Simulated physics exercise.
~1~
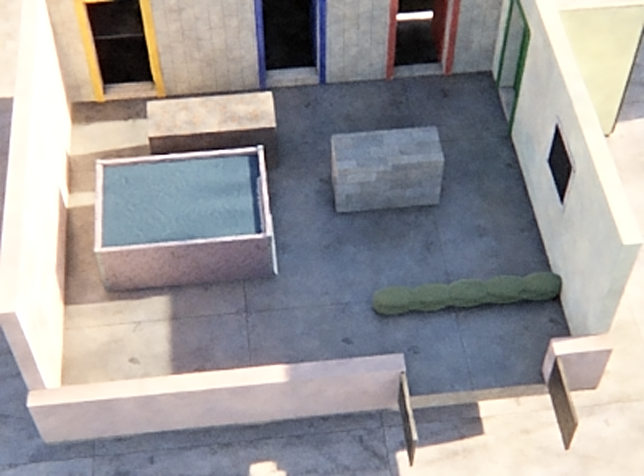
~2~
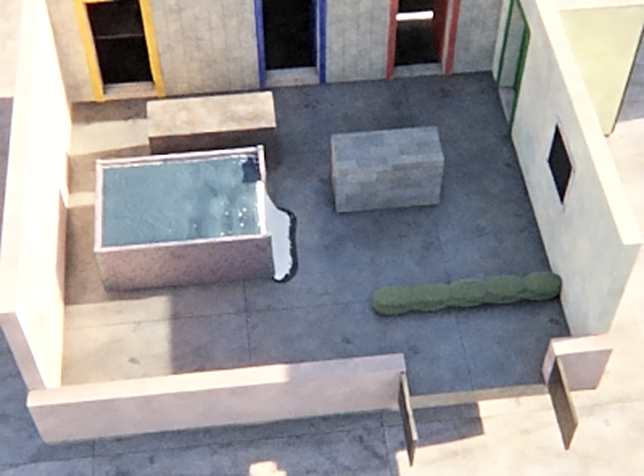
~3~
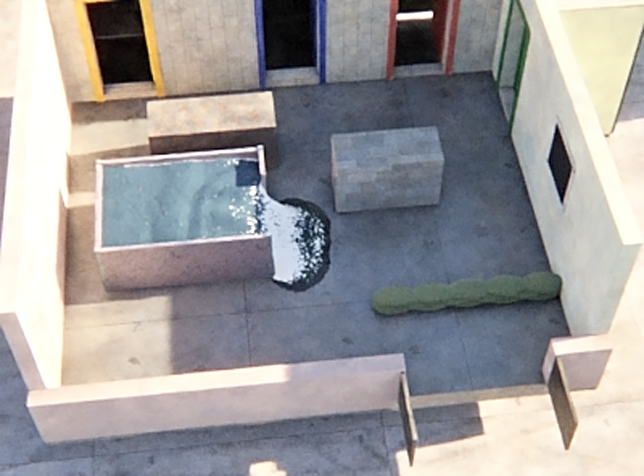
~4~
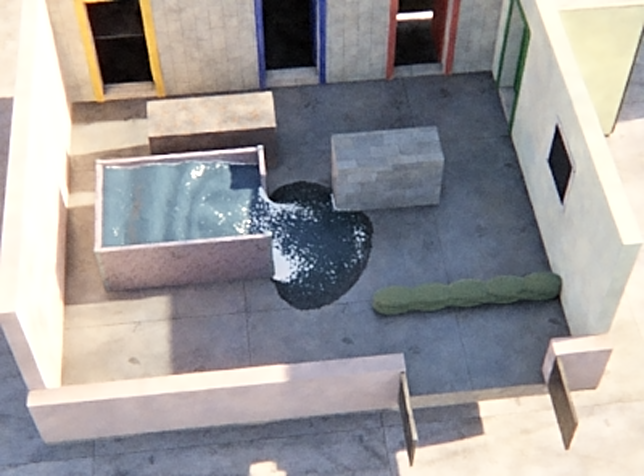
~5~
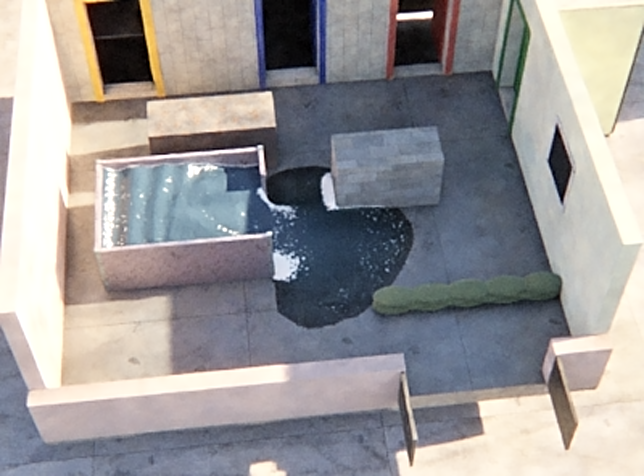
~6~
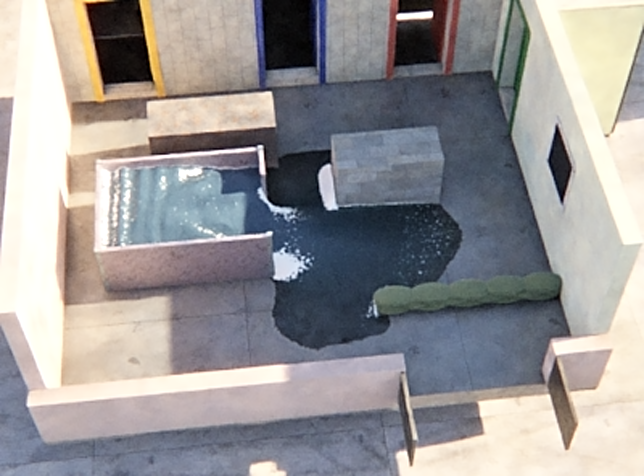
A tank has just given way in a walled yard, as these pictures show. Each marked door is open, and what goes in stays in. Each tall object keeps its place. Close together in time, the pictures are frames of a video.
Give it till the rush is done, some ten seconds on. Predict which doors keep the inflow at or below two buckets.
In order: The red door lets the inflow pass two buckets; the blue door keeps the inflow to two buckets or less; the yellow door keeps the inflow to two buckets or less; the green door lets the inflow pass two buckets.
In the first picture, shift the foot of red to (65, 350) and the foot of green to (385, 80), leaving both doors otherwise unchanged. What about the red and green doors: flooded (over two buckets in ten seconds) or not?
My reading: The red door stays within the limit, the green door exceeds the limit.
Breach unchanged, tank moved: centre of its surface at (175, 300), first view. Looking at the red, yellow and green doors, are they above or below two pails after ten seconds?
My reading: The red door lets more in, the yellow door is under, the green door holds.
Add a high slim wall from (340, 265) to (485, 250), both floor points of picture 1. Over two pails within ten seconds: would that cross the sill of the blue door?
Blue falls short.
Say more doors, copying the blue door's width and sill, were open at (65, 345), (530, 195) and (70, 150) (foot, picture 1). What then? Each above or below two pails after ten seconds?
First stays short of it, second crosses the line, third stays short of it.
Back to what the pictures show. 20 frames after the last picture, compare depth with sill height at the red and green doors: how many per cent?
Around 530 in a hundred for the first and 100 in a hundred for the second.
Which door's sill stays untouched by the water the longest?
It's the yellow-painted one.
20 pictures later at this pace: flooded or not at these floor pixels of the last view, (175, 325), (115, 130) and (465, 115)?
In that order the points end up high and dry, high and dry and soaked.
A moment on, water covers 30 % of the floor; the red door not reached, the blue door not reached, the yellow door not reached, the green door not reached.
Next, water covers 40 % of the floor; the red door not reached, the blue door wet at the sill, nothing in, the yellow door not reached, the green door wet at the sill, nothing in.
Then, water covers 65 % of the floor; the red door under two buckets in, the blue door wet at the sill, nothing in, the yellow door wet at the sill, nothing in, the green door wet at the sill, nothing in.
Later, water covers 75 % of the floor; the red door far over two buckets in, the blue door wet at the sill, nothing in, the yellow door wet at the sill, nothing in, the green door under two buckets in.
In the end, water covers 95 % of the floor; the red door far over two buckets in, the blue door wet at the sill, nothing in, the yellow door wet at the sill, nothing in, the green door over two buckets in.
